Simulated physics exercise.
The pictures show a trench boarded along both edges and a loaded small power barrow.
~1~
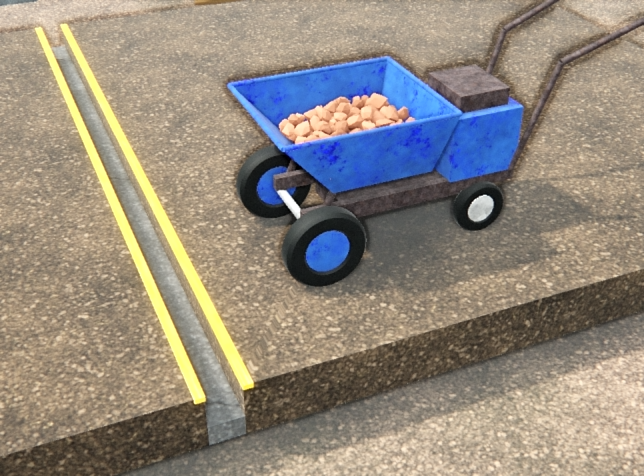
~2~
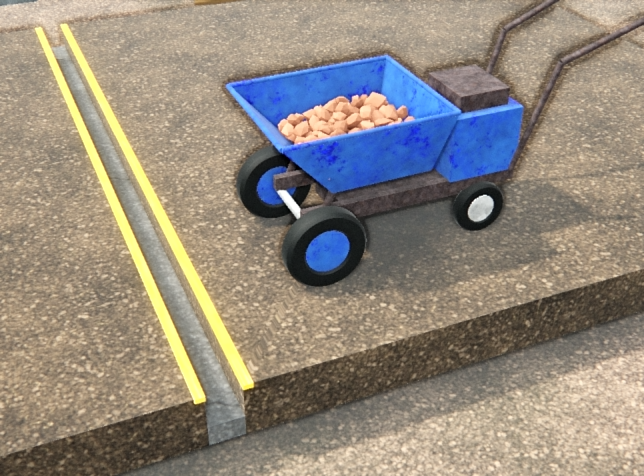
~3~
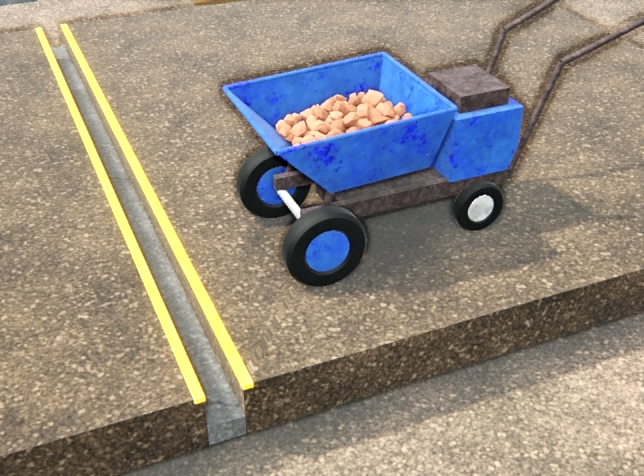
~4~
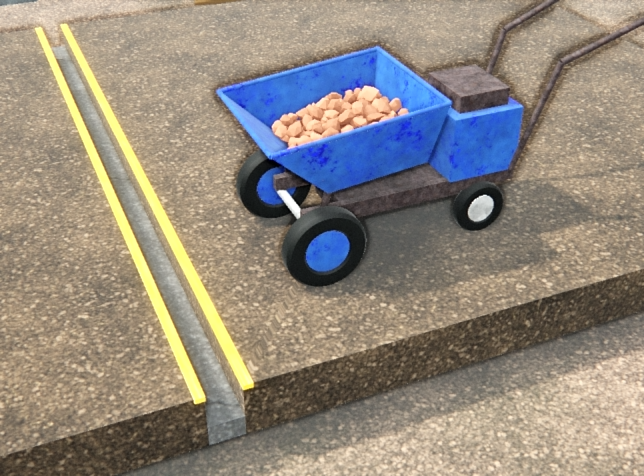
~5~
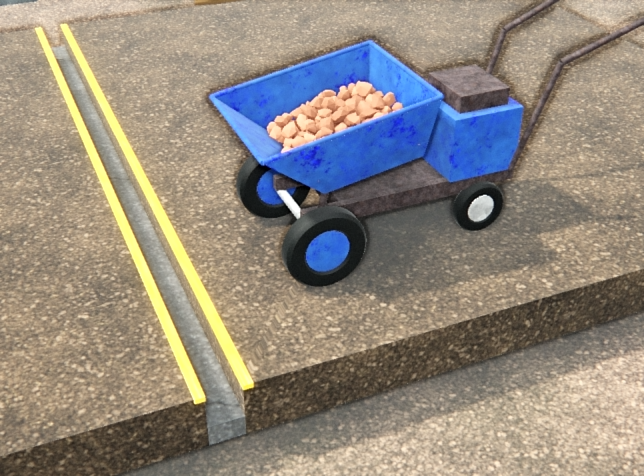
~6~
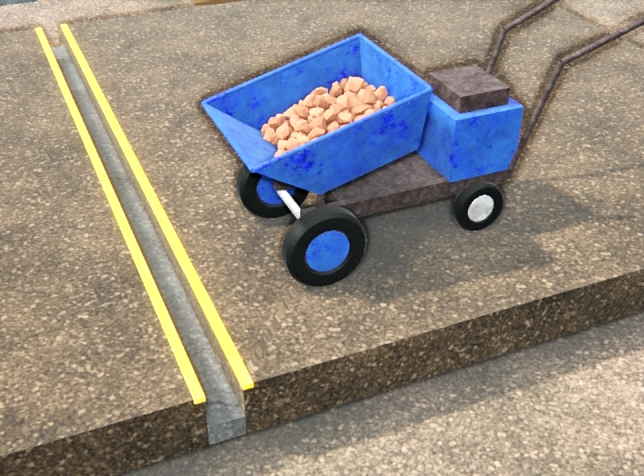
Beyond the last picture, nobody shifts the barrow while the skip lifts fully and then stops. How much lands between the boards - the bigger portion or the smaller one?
The amount in the trench exceeds half.
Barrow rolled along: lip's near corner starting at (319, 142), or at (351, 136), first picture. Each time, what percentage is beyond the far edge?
The first spot yields roughly 10 percent, the second roughly 0 percent.
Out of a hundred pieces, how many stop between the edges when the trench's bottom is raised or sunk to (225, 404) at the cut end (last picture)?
50 %.
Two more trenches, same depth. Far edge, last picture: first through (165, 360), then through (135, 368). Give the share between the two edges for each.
In order: Near 90, then 100 percent.
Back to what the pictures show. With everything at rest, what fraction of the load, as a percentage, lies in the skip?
Share in the skip: Around 0 %.
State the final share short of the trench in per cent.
0 per cent.
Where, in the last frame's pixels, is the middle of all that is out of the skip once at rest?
Close to (162, 282) in the last picture.
Shortly afterwards, skip tipped well over; the whole lot in the skip.
Next, skip tipped steeply; all but a few in the skip; a little in or heaped over the trench; only a few beyond it.
Some moments later, skip tipped right over; a little in the skip; near half in or heaped over the trench; near a third beyond it.
In the end, skip tipped right over; only a few short of the trench; near two thirds in or heaped over the trench; near a third beyond it.
